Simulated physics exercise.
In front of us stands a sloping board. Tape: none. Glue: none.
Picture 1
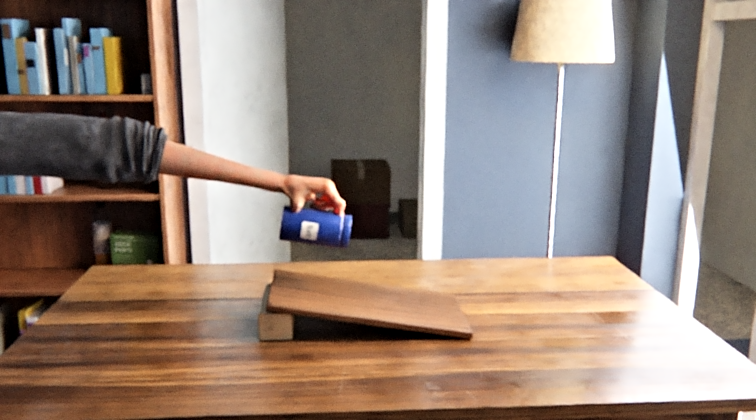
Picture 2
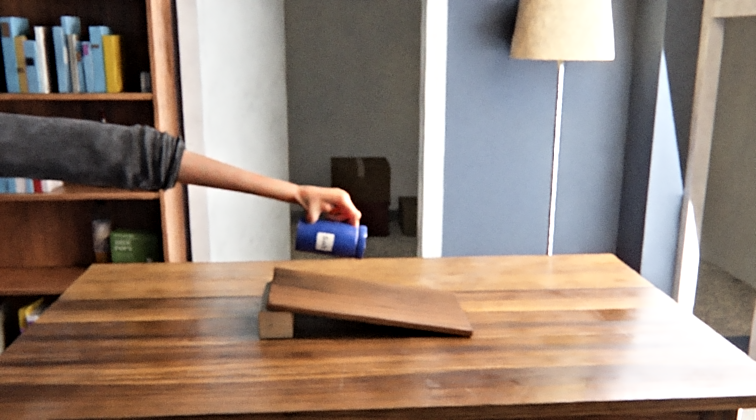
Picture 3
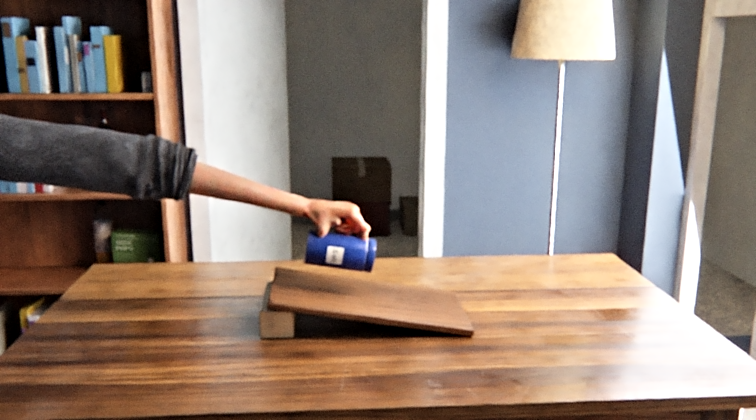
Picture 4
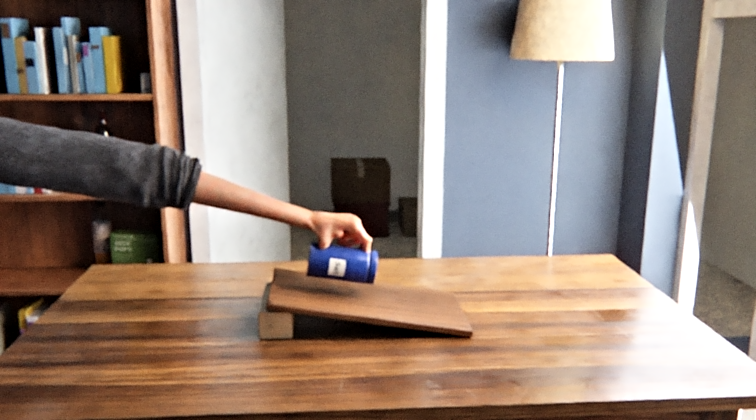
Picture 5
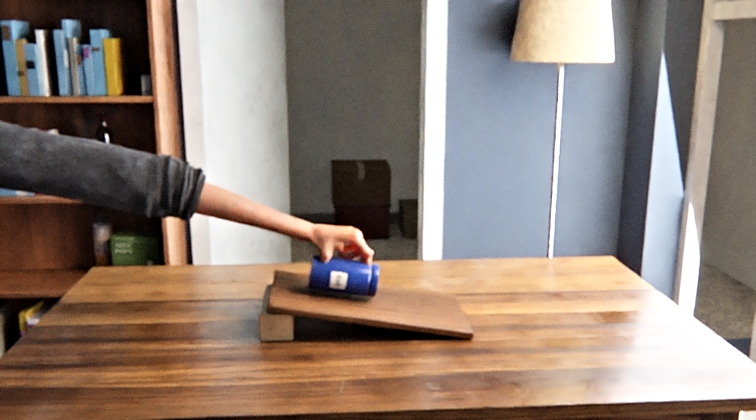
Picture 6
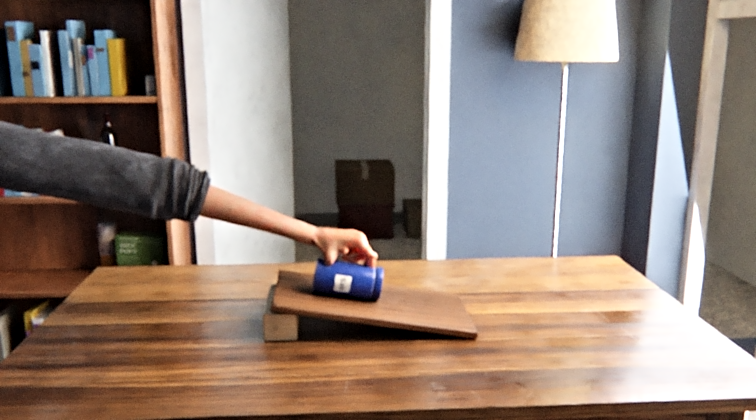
A hand lowering a blue jar on its side onto a sloping wooden board on a table, keeping hold of it.
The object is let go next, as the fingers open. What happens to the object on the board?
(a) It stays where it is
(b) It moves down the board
It stays where it is.
Then, 0.20 s later than the last frame, all is still.
Then, 0.50 s later than the last frame, blue jar resting near (348, 279).
When it is over, it is as before. End places, in pixels of the last picture, blue jar near (348, 279). The blue jar stays where it is put.
